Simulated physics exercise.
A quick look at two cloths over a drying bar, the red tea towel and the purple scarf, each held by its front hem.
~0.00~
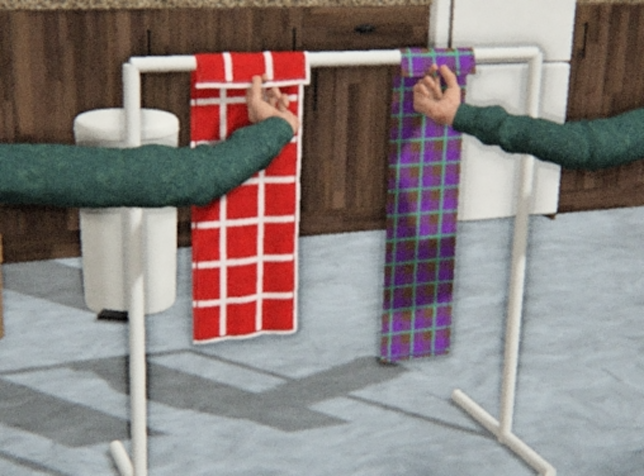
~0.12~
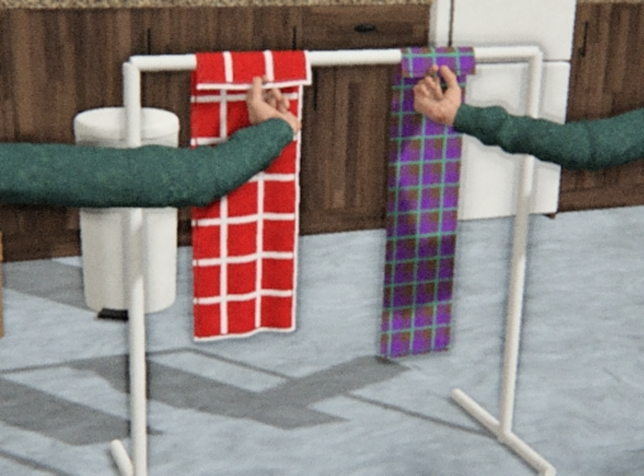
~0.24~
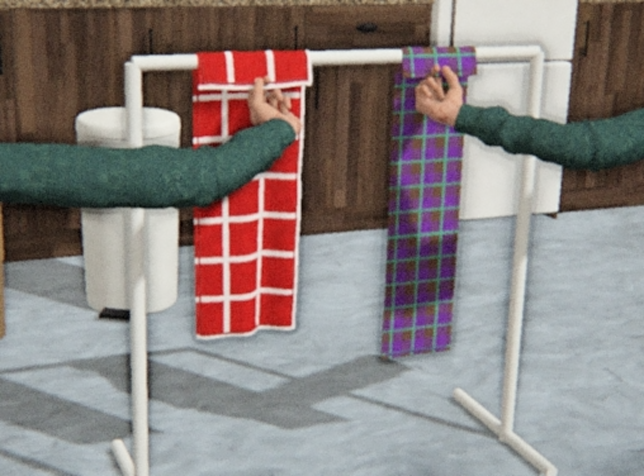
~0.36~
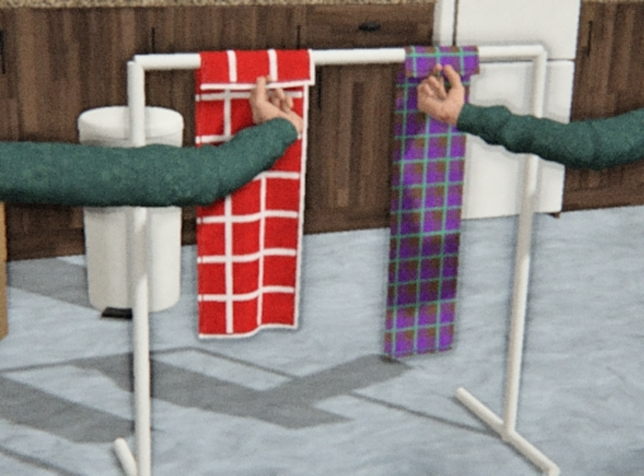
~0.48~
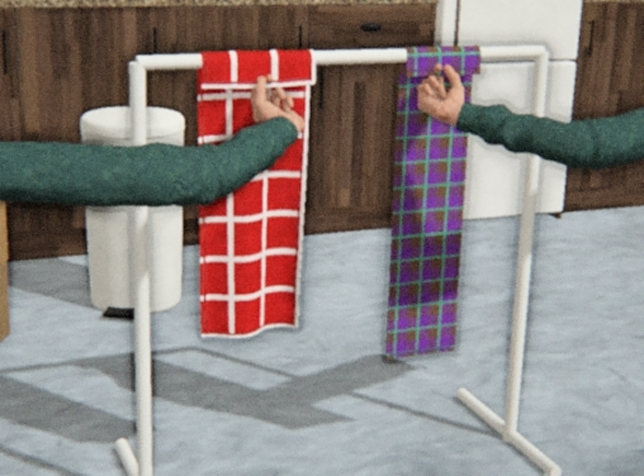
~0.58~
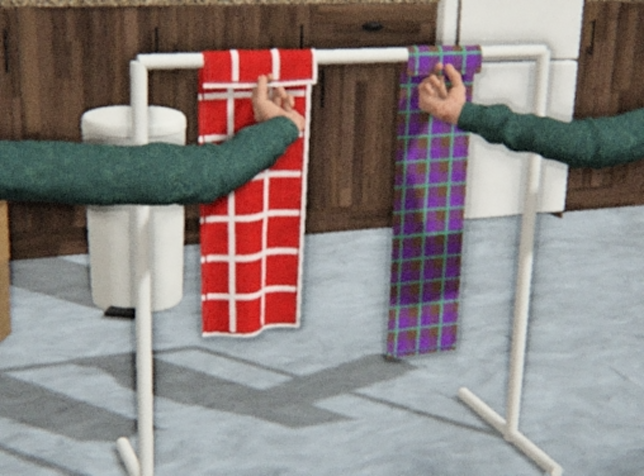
Two green-sleeved arms, one reaching in from each side, stay almost still with their fingers at the short front flaps of two hanging cloths, whose lower ends stir faintly while the view drifts very slightly. The cloths, red with white checks at left and purple plaid at right, hang over a white bar. Behind this front view stand a white bin, brown cabinets and a pale blue-grey floor.
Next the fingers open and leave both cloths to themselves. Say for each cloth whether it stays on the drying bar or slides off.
The red tea towel is pulled off by its long side, the purple scarf slides off.
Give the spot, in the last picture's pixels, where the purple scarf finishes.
It ends at (416, 450).
By 0.98 s, tea towel clear of the rail and dropping near (252, 317); scarf clear of the rail and dropping near (419, 367).
By 1.24 s, tea towel in a heap on the floor; scarf in a heap on the floor near (416, 449).
When it is over, tea towel in a heap on the floor; scarf in a heap on the floor near (417, 451). The red tea towel slides off and the purple scarf slips to the floor.
